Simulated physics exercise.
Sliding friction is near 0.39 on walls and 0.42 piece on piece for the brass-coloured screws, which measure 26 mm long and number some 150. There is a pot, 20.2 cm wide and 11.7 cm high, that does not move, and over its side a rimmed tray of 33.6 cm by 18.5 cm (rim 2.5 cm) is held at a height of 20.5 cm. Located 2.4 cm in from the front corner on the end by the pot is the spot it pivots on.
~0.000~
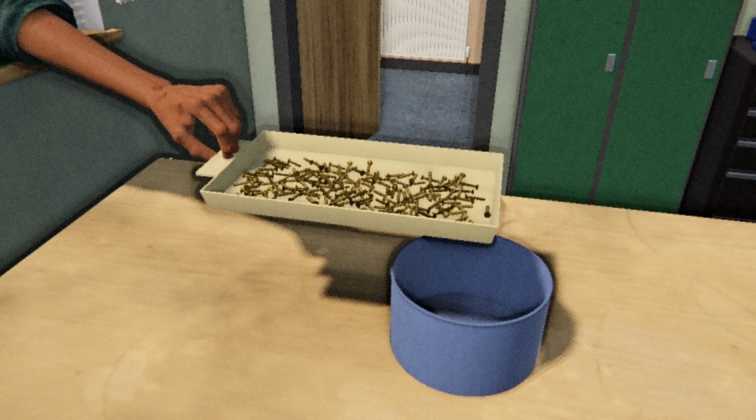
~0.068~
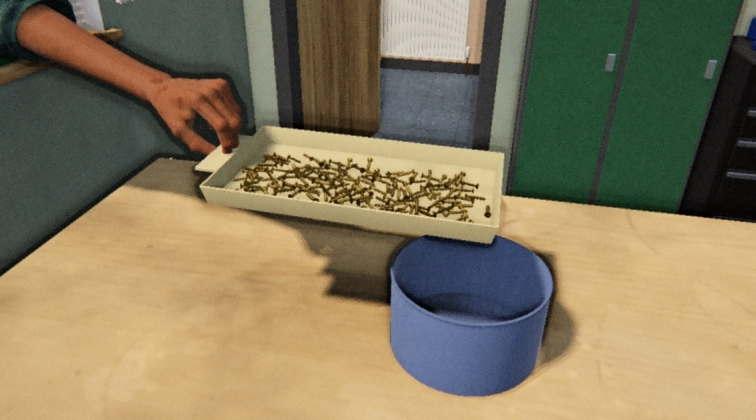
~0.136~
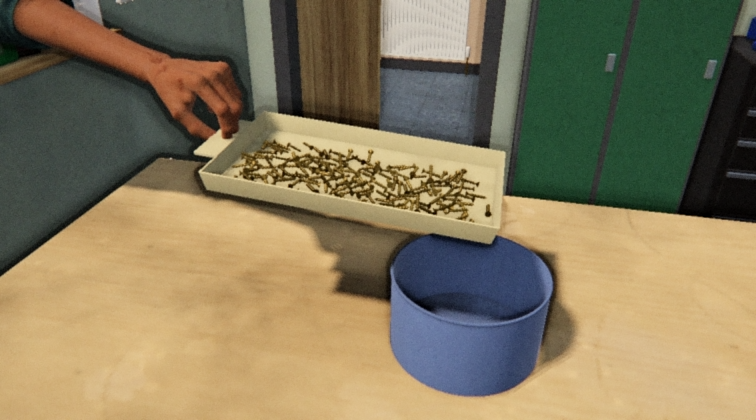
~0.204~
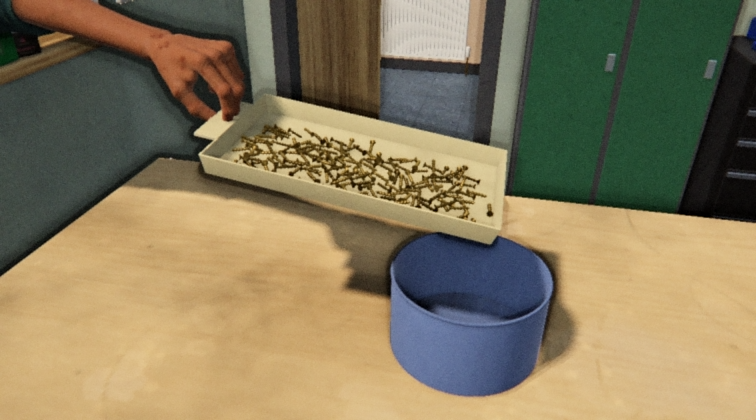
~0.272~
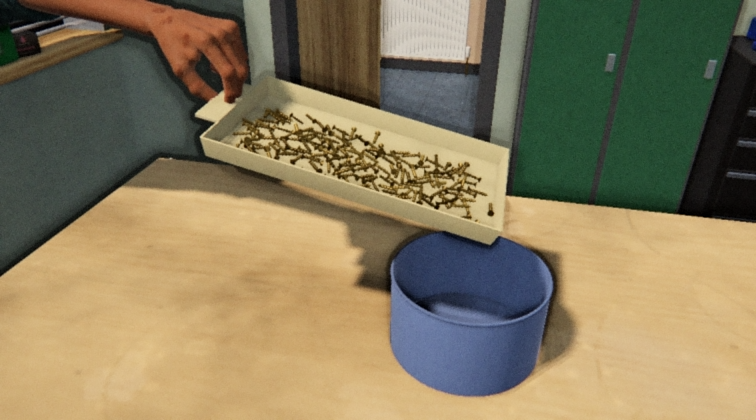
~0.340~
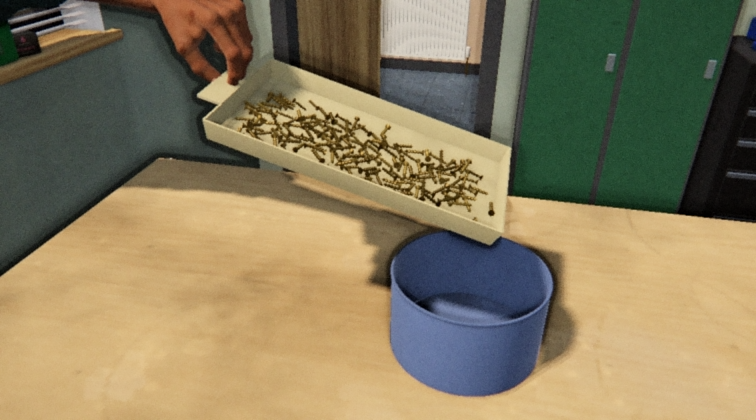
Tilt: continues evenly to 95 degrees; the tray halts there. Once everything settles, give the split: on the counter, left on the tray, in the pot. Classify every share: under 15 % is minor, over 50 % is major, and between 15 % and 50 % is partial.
Counter: Partial, tray: Minor, pot: Major.
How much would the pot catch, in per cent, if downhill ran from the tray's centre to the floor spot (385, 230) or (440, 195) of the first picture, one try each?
I'd put it at about 15 per cent for the first tilt and about 65 per cent for the second.
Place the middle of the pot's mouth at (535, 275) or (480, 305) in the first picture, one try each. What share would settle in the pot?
I'd say close to 90 percent for the first spot and 90 percent for the second.
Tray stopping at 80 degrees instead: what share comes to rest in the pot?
You'd end up with some 45 % in the pot.
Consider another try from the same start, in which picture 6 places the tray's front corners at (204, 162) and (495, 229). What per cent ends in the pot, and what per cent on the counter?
Split: Pot = 30, counter = 70.
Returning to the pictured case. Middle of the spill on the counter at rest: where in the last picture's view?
Look close to (592, 406) in the last picture.
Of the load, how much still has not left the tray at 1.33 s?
Around 80 percent.
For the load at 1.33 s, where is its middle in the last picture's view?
Approx. (514, 210).
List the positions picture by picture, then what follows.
In the first picture, tray tilt 0 degrees, front corners at (207, 190) and (493, 224); middle of the pieces at (361, 191); pot at (471, 272).
In the second picture, tray tilt 1 degrees, front corners at (206, 185) and (493, 224); middle of the pieces at (361, 188).
In the third picture, tray tilt 5 degrees, front corners at (206, 171) and (494, 225), lowest corner right front; middle of the pieces at (362, 181).
In the fourth picture, tray tilt 9 degrees, front corners at (206, 154) and (496, 226), lowest corner right front; middle of the pieces at (363, 172).
In the fifth picture, tray tilt 13 degrees, front corners at (207, 136) and (497, 227), lowest corner right front; middle of the pieces at (365, 163).
In the sixth picture, tray tilt 17 degrees, front corners at (210, 119) and (499, 228), lowest corner right front; middle of the pieces at (368, 155); pot at (471, 272). Its pace works out near 60 degrees a second.
After 0.93 s, tilt 54 degrees; the tray holds 100 %, the pot 0 %.
After 1.33 s, tilt 78 degrees; the tray holds 80 %, the pot 5 %.
After 1.81 s, tilt 95 degrees; the tray holds 5 %, the pot 50 %.
In the end, at 2.8 s, counter 45 %, tray 0 %, pot 55 %.
